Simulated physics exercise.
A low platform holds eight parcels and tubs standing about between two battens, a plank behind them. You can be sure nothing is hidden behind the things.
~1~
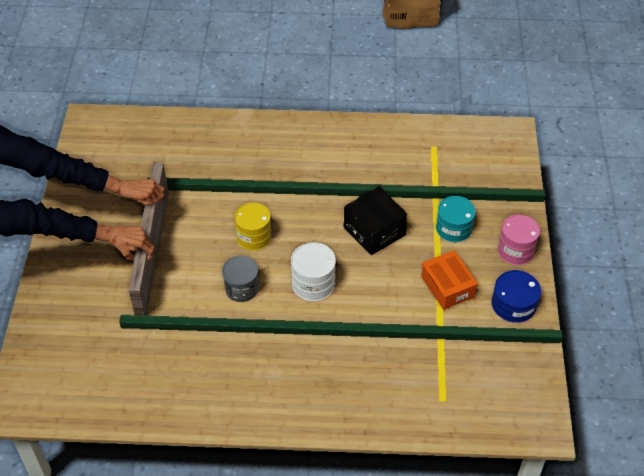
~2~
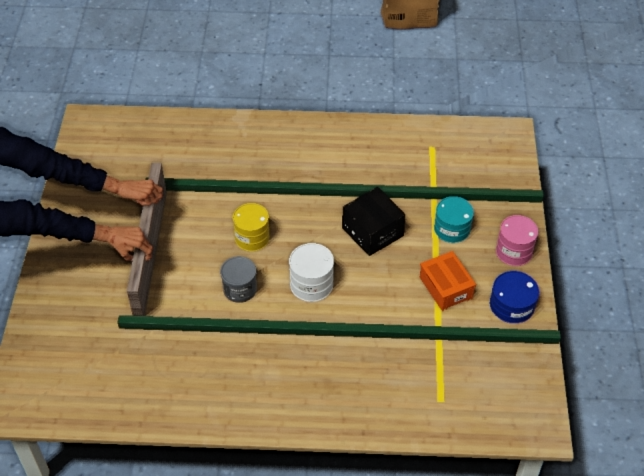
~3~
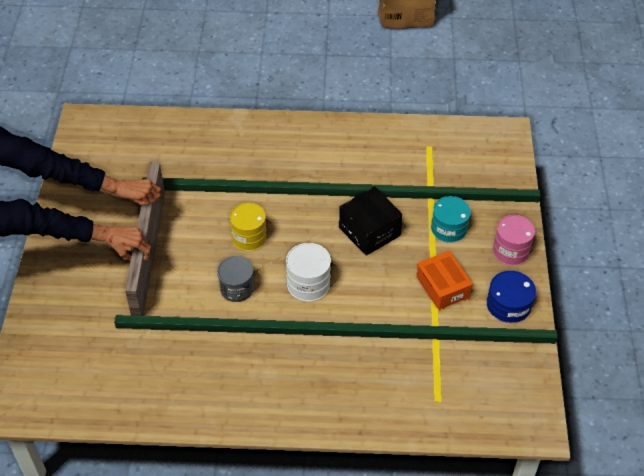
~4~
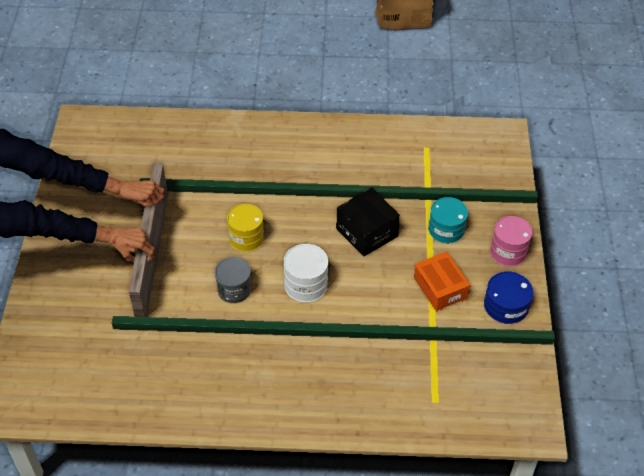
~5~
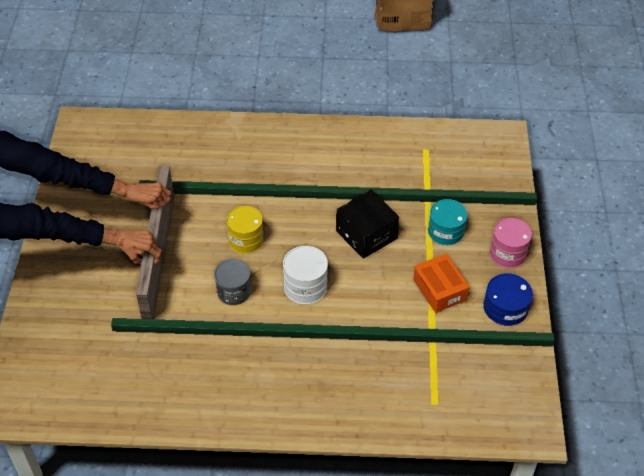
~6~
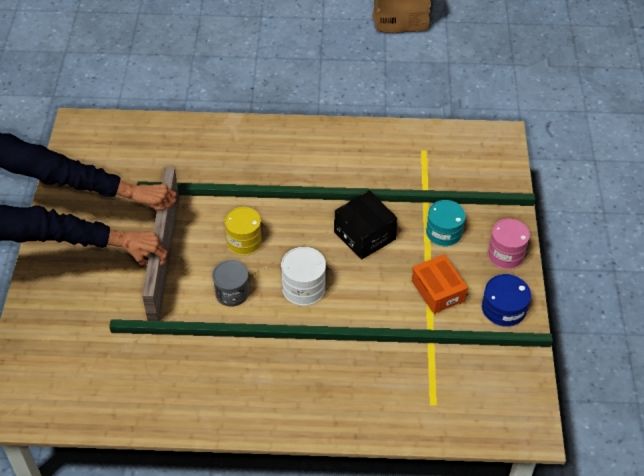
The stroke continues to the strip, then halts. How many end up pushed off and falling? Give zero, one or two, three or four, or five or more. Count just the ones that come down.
Zero fall.
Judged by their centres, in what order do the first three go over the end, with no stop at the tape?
Earliest first, the order is the blue canister, the turquoise canister, the orange tote.
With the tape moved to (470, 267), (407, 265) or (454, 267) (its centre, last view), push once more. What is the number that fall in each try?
The counts come to 1, then 0, then 1.
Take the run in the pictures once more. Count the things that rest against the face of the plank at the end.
That makes 2.
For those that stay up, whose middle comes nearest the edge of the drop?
The blue canister ends nearest.
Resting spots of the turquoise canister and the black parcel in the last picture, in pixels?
In the last picture the turquoise canister sits at (518, 211) while the black parcel sits at (471, 216).
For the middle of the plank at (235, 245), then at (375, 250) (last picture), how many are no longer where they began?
The counts are 2 and 6.
A little later, none off yet; pink canister at rest near (509, 244); blue canister at rest near (506, 300); turquoise canister at rest near (445, 223).
Next, none off yet; pink canister at rest near (509, 244); blue canister at rest near (506, 300); turquoise canister shifted about its own width near (476, 218).
When it is over, the number that fall off is zero.
